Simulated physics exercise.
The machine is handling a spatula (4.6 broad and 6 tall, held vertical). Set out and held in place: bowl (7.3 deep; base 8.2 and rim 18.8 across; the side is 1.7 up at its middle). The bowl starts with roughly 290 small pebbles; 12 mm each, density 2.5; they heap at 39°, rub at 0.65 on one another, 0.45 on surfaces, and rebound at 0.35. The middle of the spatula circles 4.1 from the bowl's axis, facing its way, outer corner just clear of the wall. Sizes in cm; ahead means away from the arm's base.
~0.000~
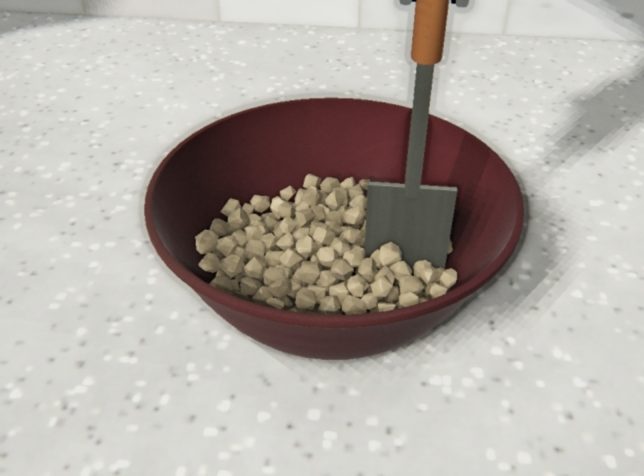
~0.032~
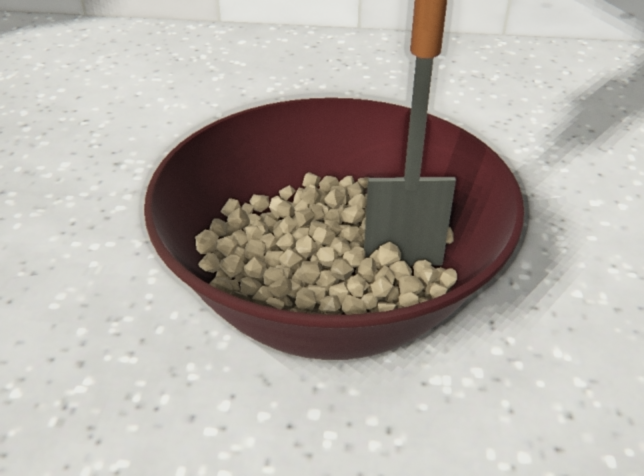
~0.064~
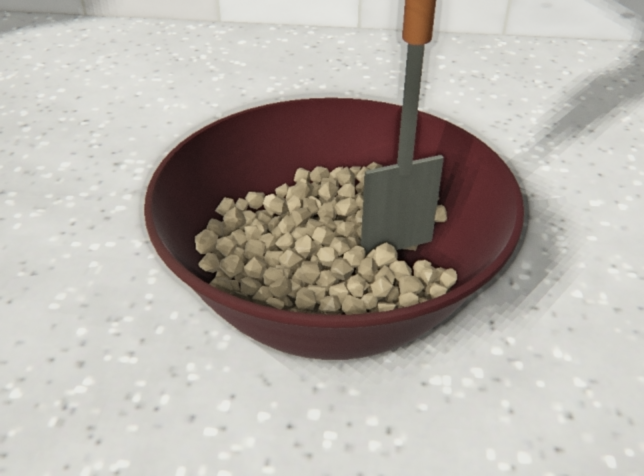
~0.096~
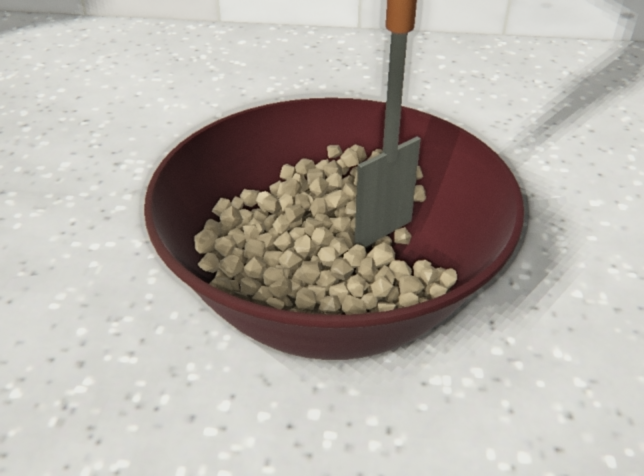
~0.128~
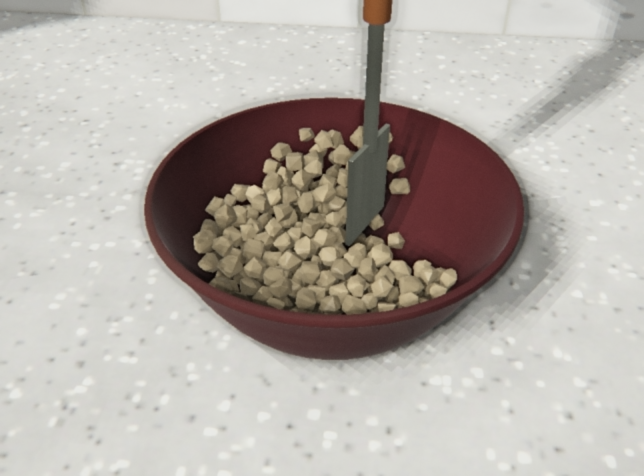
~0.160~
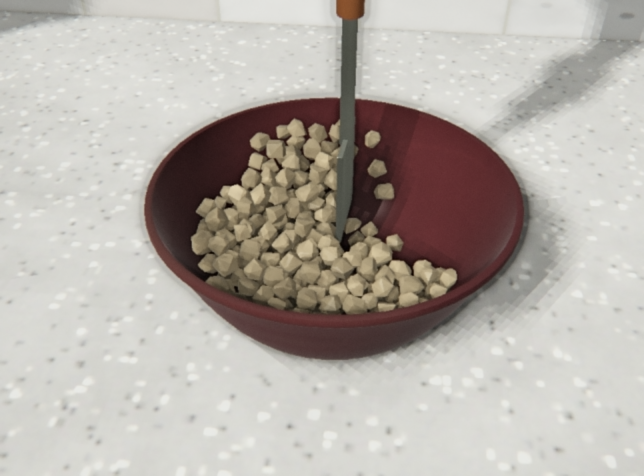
A spatula sweeps leftward through pebbles in a red bowl, turning edge-on and pushing them.
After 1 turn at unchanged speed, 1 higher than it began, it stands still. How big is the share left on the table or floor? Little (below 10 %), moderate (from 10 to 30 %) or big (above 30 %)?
Answer: Little; below 10 % of the small pebbles finish on the table or floor.
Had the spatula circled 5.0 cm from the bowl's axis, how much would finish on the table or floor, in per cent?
In that case some 5 per cent.
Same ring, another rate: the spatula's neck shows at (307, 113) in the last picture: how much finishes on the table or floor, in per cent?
About 15 per cent.
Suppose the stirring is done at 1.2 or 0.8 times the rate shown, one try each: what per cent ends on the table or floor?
About 10 and 0 per cent.
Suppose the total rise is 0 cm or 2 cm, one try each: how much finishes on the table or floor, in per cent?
About 10 and 5 per cent.
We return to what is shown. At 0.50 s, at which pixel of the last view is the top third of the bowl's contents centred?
At about (413, 264).
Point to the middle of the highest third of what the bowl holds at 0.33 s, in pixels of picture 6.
Near (232, 252).
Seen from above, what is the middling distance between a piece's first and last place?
Some 8 cm.
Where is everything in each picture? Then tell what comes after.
In the first frame, spatula neck at (415, 161), 0° round; upper third of the load around (318, 247), from x 205 to 450, top at y 180; 287 in the bowl.
In the second frame, spatula neck at (415, 154), 8° round; upper third of the load around (327, 242), from x 205 to 450, top at y 180.
In the third frame, spatula neck at (407, 140), 27° round; upper third of the load around (324, 229), from x 205 to 450, top at y 170.
In the fourth frame, spatula neck at (392, 127), 46° round; upper third of the load around (320, 218), from x 205 to 450, top at y 150.
In the fifth frame, spatula neck at (371, 118), 66° round; upper third of the load around (306, 204), from x 205 to 450, top at y 135.
In the sixth frame, spatula neck at (347, 113), 86° round; upper third of the load around (289, 202), from x 205 to 450, top at y 125; 287 in the bowl.
By 0.33 s, 190° round, highest piece 9 above the table; 286 in the bowl, 1 in flight or on the tool.
By 0.50 s, 295° round, highest piece 10 above the table; 276 in the bowl, 3 on the table or floor, 8 in flight or on the tool.
By 0.79 s, 0° round, highest piece 7 above the table; 269 in the bowl, 18 on the table or floor.
By 1.49 s, 0° round, highest piece 7 above the table; 269 in the bowl, 18 on the table or floor.
Final count, 269 in the bowl, 18 on the table or floor. That is 6 % on the table or floor.
